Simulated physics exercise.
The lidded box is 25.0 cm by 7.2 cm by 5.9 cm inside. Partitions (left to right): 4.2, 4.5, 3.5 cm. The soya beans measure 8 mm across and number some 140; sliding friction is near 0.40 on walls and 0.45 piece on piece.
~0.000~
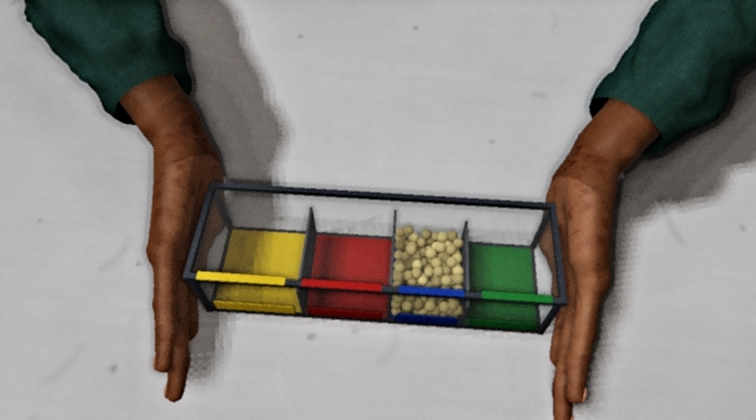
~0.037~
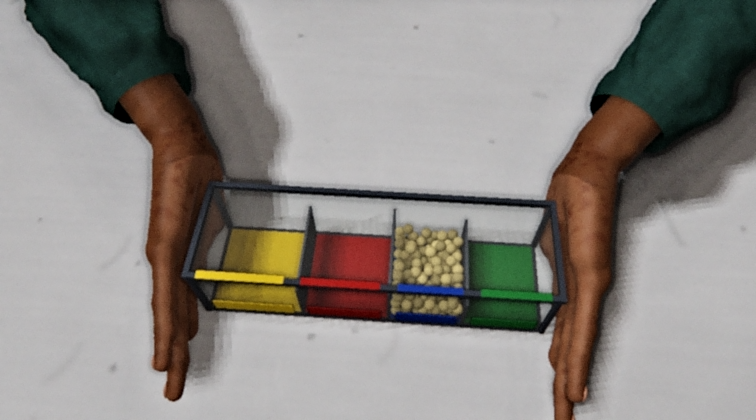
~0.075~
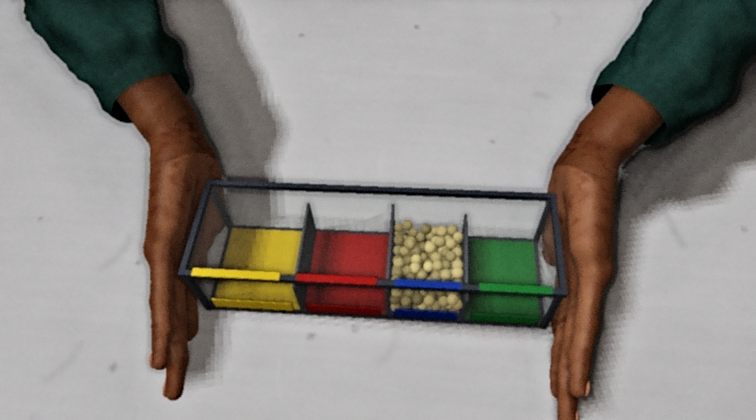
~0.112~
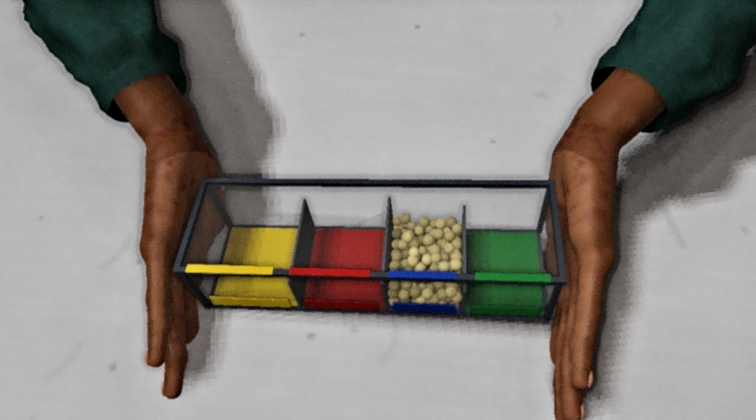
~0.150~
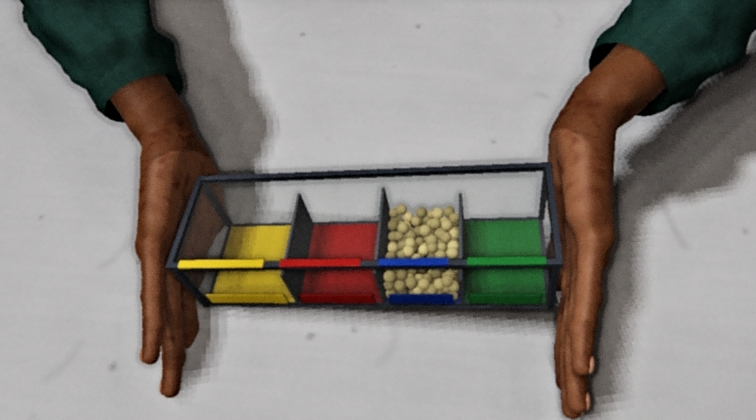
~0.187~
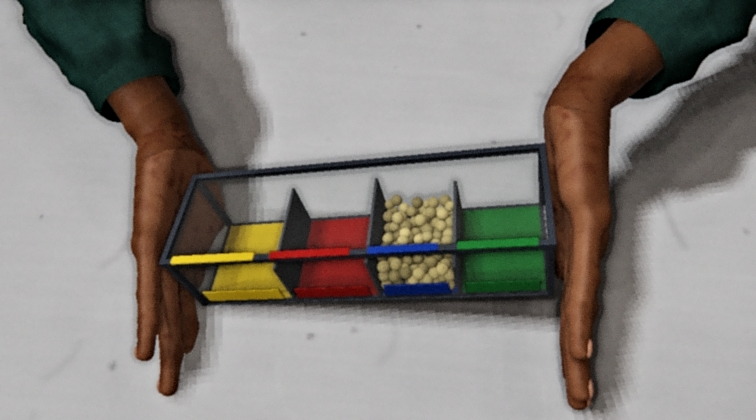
Two hands tilt a clear box of soya beans, raising its right end slightly.
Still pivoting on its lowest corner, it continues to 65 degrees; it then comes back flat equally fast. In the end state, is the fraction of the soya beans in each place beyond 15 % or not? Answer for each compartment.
Red compartment: Not beyond, blue compartment: Beyond, green compartment: Not beyond, yellow compartment: Not beyond.
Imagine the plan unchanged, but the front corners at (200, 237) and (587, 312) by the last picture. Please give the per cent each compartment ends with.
You'd see red at 0 percent, blue at 90, green at 10 and yellow at 0 percent.
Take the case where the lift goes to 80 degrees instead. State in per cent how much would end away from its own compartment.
It would come to about 20 per cent.
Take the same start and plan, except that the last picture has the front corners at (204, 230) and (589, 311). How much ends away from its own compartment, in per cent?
Then around 10 percent would end up out of place.
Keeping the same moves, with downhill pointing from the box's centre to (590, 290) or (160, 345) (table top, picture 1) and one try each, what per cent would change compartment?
Near 10 and 5 per cent, in that order.
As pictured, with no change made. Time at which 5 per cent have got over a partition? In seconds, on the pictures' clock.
Around 0.80 seconds.
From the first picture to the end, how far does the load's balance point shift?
Some 1.0 cm.
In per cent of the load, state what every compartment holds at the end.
Going by colour, red ends with 5, blue with 95, green with 0 and yellow with 0.
Then, at 0.72 s, tilt 64 degrees; blue 100 %.
Then, at 1.07 s, tilt 27 degrees; red 5 %, blue 95 %.
Then, at 1.51 s, tilt 0 degrees; red 5 %, blue 95 %.
By 2.2 s all is still; red 5 %, blue 95 %, green 0 %, yellow 0 %.
